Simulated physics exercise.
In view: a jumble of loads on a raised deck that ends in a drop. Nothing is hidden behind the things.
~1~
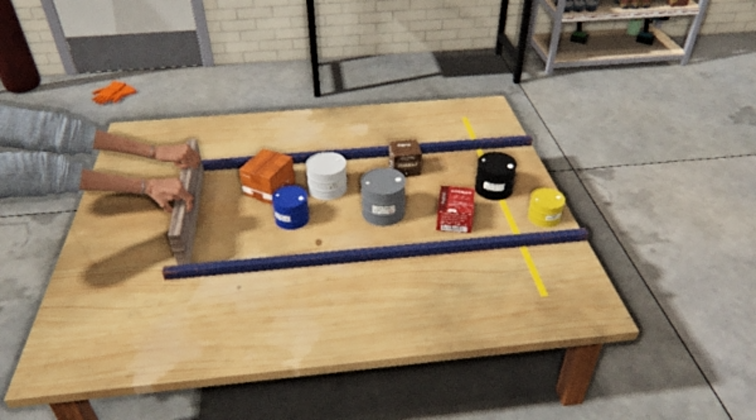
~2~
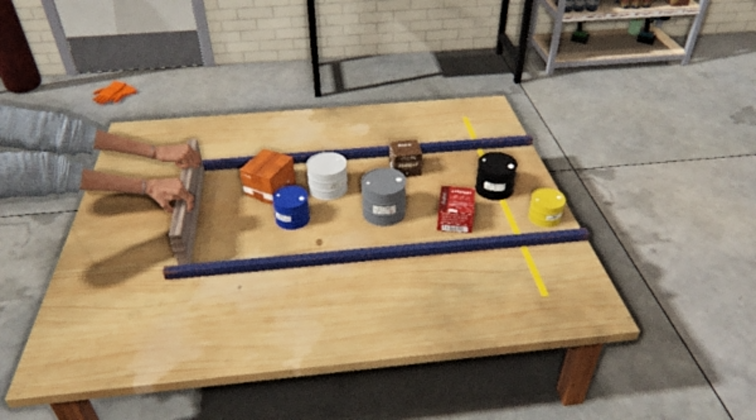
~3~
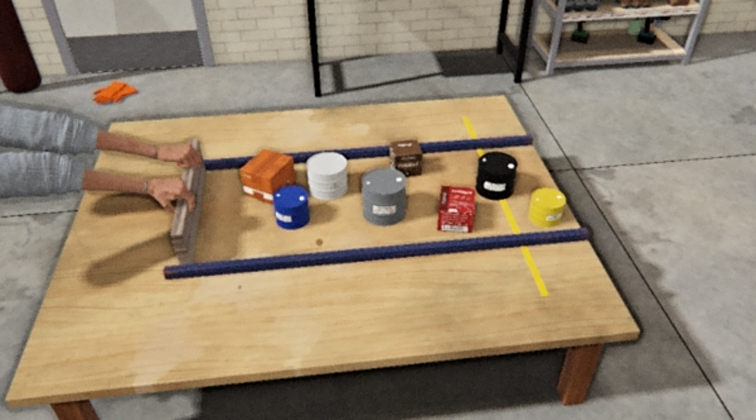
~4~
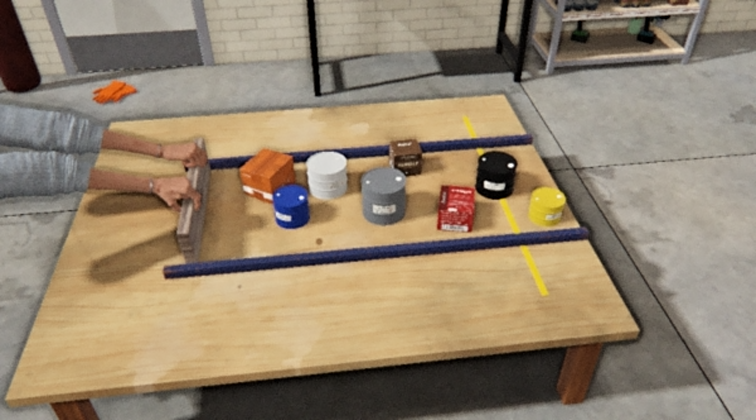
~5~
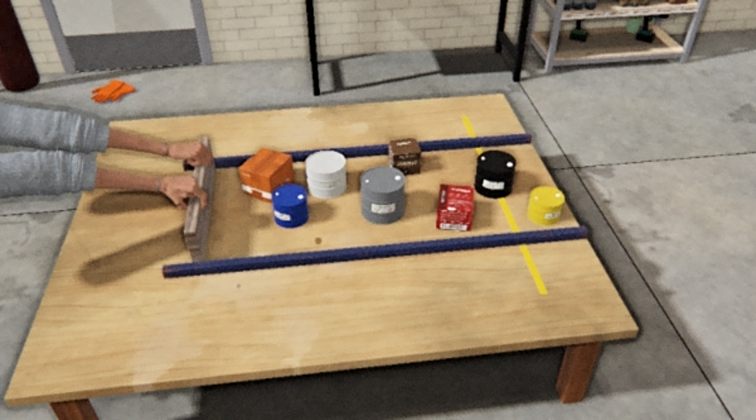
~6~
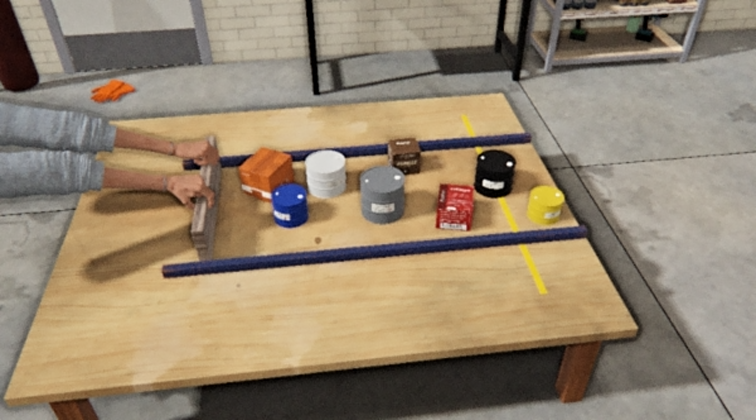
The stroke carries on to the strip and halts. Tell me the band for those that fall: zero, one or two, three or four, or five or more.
As it turns out, the number that fall off is one or two.
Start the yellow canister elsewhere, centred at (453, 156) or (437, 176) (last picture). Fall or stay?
The yellow canister goes over; is lost.
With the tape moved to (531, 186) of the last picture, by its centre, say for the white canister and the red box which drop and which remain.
The white canister tumbles off, the red box is kept.
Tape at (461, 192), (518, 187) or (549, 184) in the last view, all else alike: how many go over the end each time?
The counts: 0, 5 and 8.
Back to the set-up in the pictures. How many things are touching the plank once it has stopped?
The number is 3.
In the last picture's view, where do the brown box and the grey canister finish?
The brown box at (528, 142), the grey canister at (558, 184).
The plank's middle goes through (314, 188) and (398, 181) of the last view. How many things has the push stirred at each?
At the one place 3, at the other 6.
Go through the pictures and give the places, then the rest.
In the first picture, yellow canister (546, 208); black canister (495, 176); red box (456, 209); plank (189, 200); tape (498, 191).
In the second picture, black canister (496, 176); white canister (328, 176).
In the third picture, red box (456, 209); brown box (406, 159).
In the fourth picture, yellow canister (546, 207); blue canister (291, 207).
In the fifth picture, black canister (495, 174); orange box (268, 175).
In the sixth picture, yellow canister (545, 205); black canister (495, 174); red box (455, 207); plank (209, 197); tape (497, 189).
Early on, none off yet; yellow canister at rest near (545, 205); black canister at rest near (495, 174); red box at rest near (455, 207).
A while later, none off yet; yellow canister at rest near (545, 205); black canister at rest near (495, 174); red box travelled a little near (468, 209).
Further along, none off yet; yellow canister at rest near (545, 205); black canister travelled about its own width near (531, 173); red box travelled about its own width near (510, 217).
Finally, the number that fall off is one or two; lost, black canister.
